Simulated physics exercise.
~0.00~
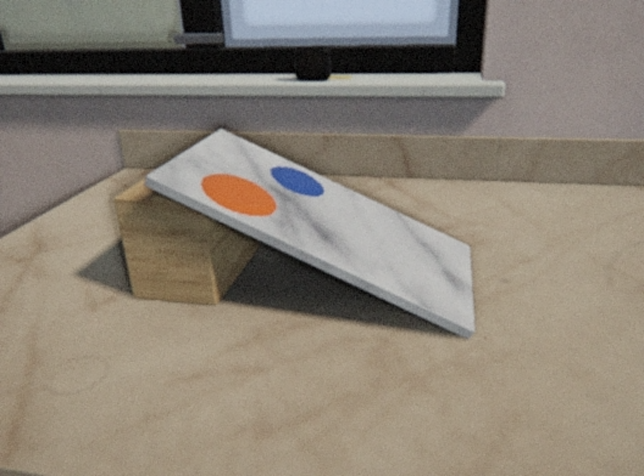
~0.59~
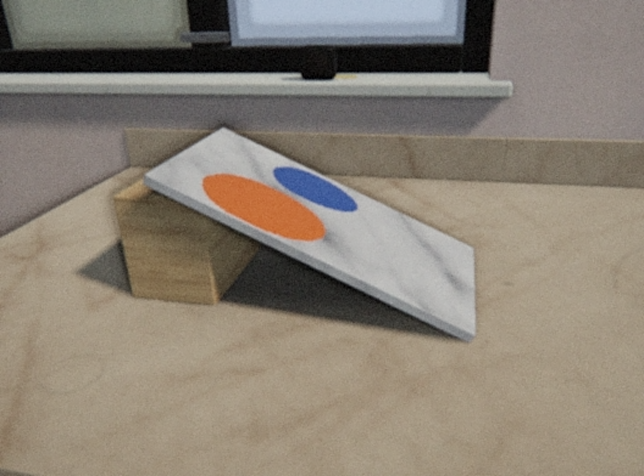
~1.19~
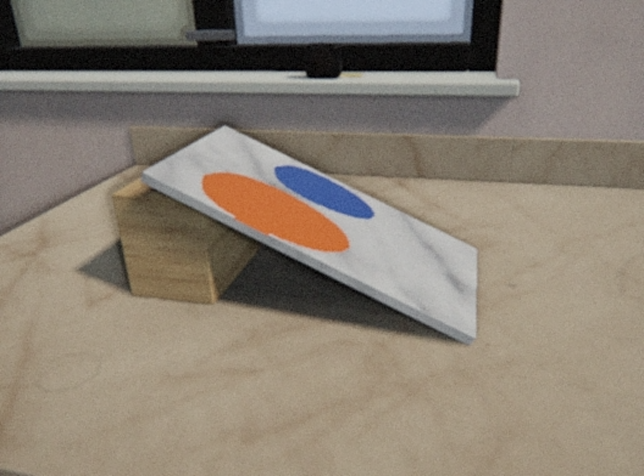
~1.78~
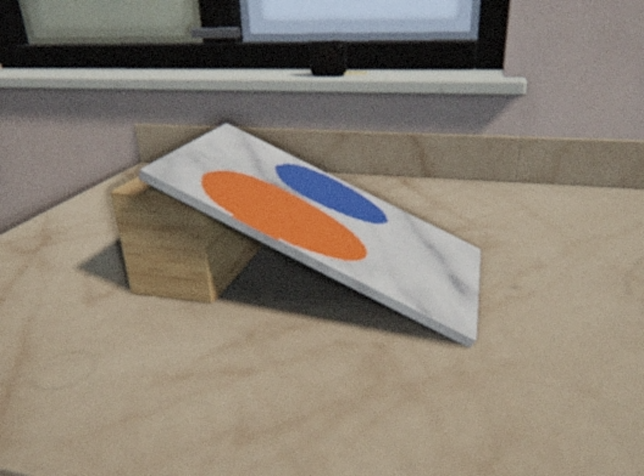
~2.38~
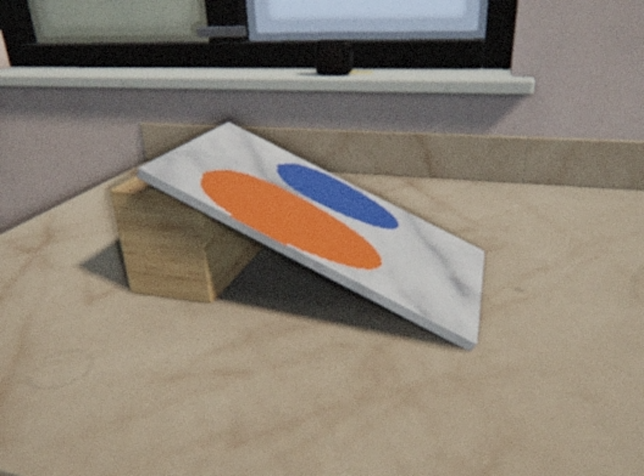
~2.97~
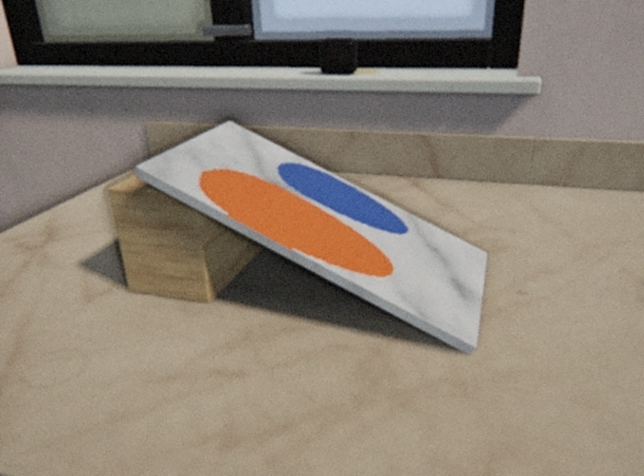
A tilted marble board holds orange and blue sauce patches that spread down its slope.
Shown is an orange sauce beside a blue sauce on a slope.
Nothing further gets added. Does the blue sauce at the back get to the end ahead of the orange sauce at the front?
No.
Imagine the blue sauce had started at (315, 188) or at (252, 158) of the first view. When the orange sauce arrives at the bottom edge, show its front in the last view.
Starting from the first spot it gets to (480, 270), and from the second to (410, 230).
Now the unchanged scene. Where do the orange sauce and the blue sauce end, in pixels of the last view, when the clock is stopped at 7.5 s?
Tips, last view: Approx. (457, 304); approx. (446, 250).
By 5.4 s, the orange sauce is three quarters of the way down; the blue sauce is three quarters of the way down.
By 7.5 s, the orange sauce is close to the edge; the blue sauce is close to the edge.
By 9.2 s, the orange sauce is at the low edge; the blue sauce is close to the edge.
